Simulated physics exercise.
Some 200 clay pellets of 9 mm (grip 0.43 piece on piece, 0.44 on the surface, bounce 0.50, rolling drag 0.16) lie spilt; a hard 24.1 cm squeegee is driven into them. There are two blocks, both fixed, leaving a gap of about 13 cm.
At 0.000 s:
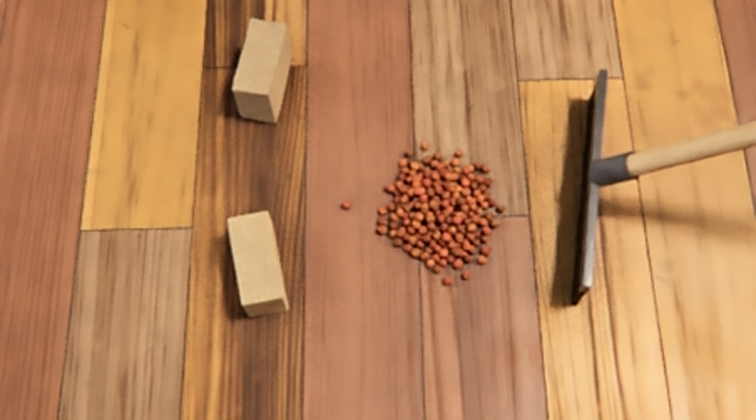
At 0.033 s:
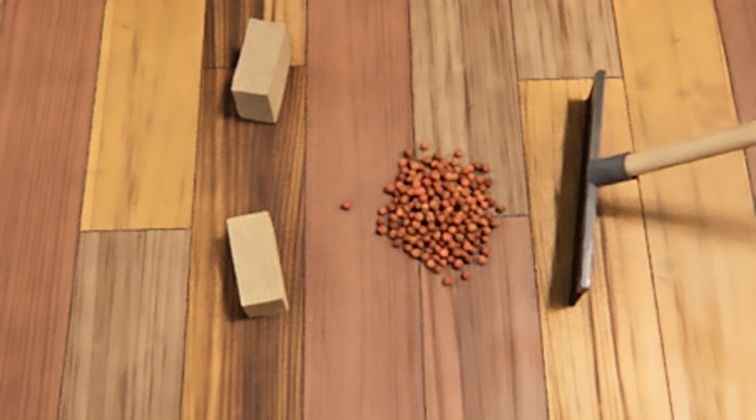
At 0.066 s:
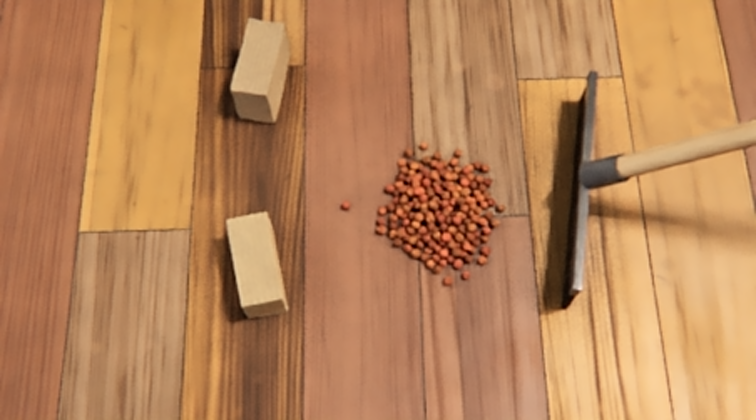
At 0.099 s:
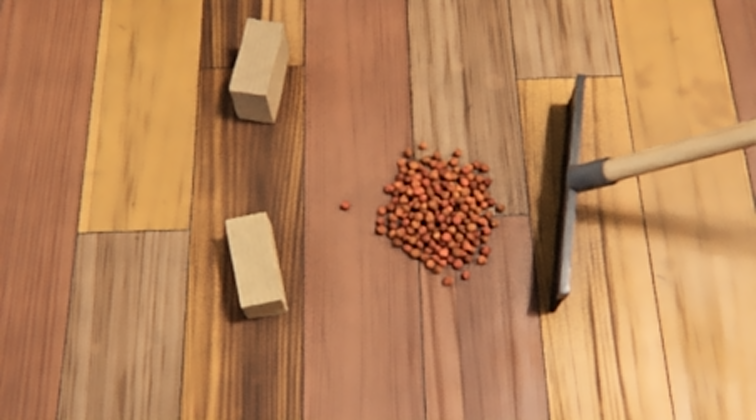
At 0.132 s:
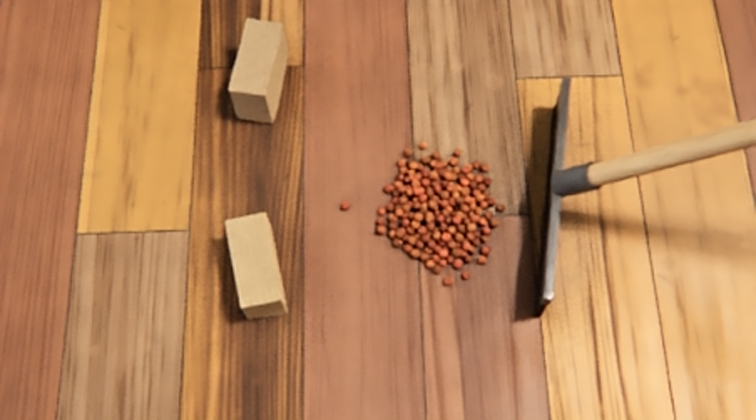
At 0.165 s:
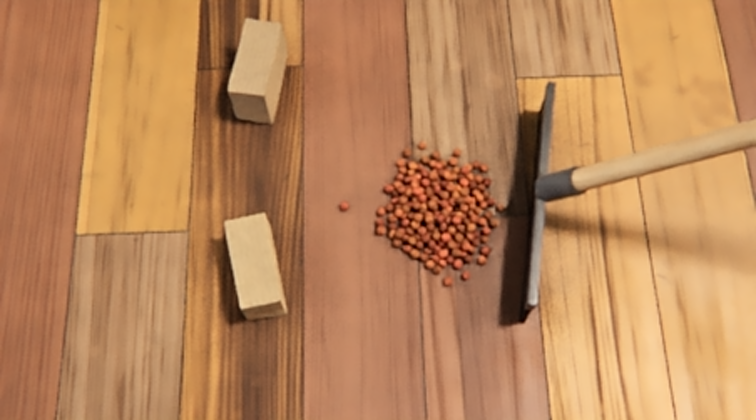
In this clip, a dark-bladed squeegee with a pale wooden handle slides a short way left across a multicoloured plank floor, drawing close to a pile of small reddish-brown pellets, while the pellets and two tan blocks stay still.
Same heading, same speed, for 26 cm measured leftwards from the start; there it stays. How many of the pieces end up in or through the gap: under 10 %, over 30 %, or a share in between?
Flow into the gap: Weak.
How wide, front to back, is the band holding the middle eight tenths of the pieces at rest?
Some 18 cm.
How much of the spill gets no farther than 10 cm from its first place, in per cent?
10% or thereabouts.
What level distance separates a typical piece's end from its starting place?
Around 14 cm, measured level.
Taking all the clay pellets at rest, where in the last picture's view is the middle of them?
Look at about (311, 222), that's the middle.
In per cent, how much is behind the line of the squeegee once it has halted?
I'd estimate close to 5 per cent.
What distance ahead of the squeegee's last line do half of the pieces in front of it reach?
Some 3 cm from the line.
After 0.40 s, squeegee 17 cm from its start, spill 14 cm wide; held up before the blocks 100 %.
Then, at 0.64 s, squeegee 27 cm from its start, spill 20 cm wide; round the near block 5 %, held up before the blocks 95 %.
Then, at 0.85 s, squeegee 27 cm from its start, spill 21 cm wide; round the near block 5 %, held up before the blocks 90 %.
At rest (1.1 s), in or through the gap 0 %, round the near block 5 %, round the far block 0 %, held up before the blocks 90 %.
